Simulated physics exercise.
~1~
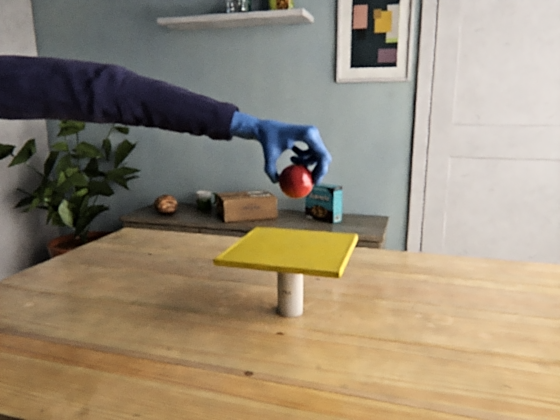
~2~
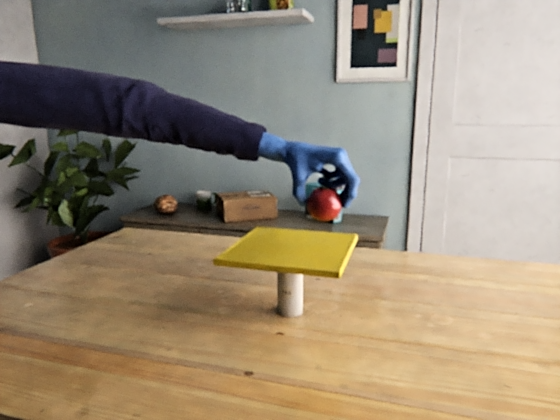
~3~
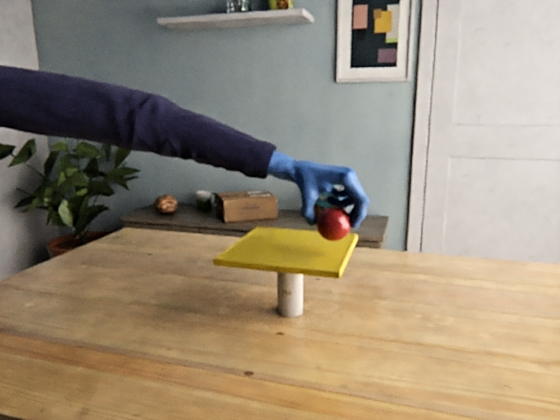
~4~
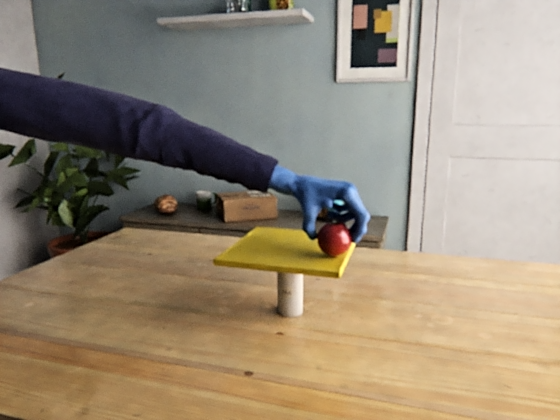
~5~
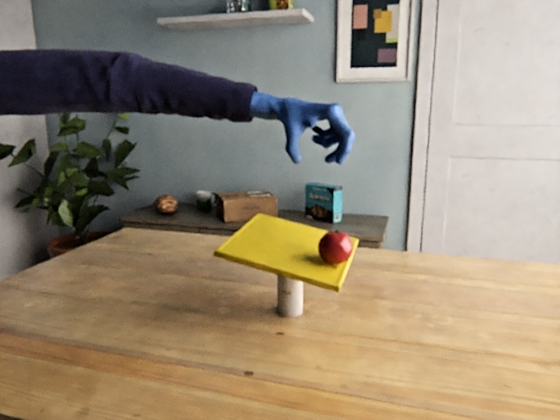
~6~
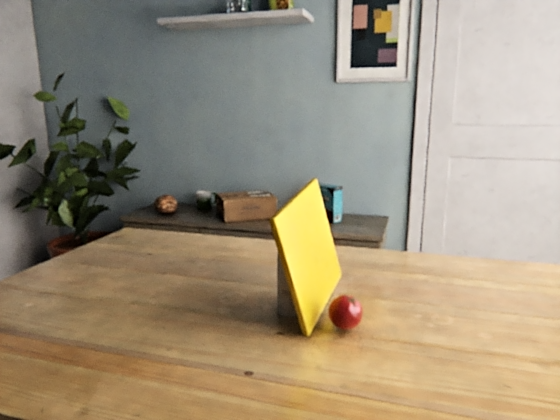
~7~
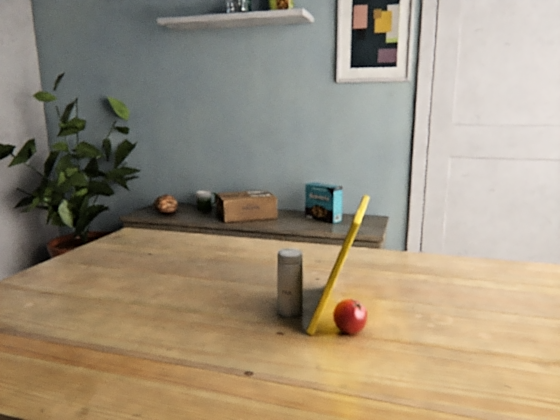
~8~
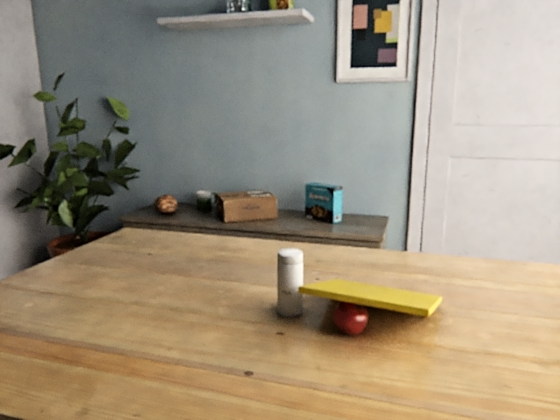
Gloved hand placing a red tomato on a yellow lid's right edge, the lid tipping off a shaker and landing over the tomato.
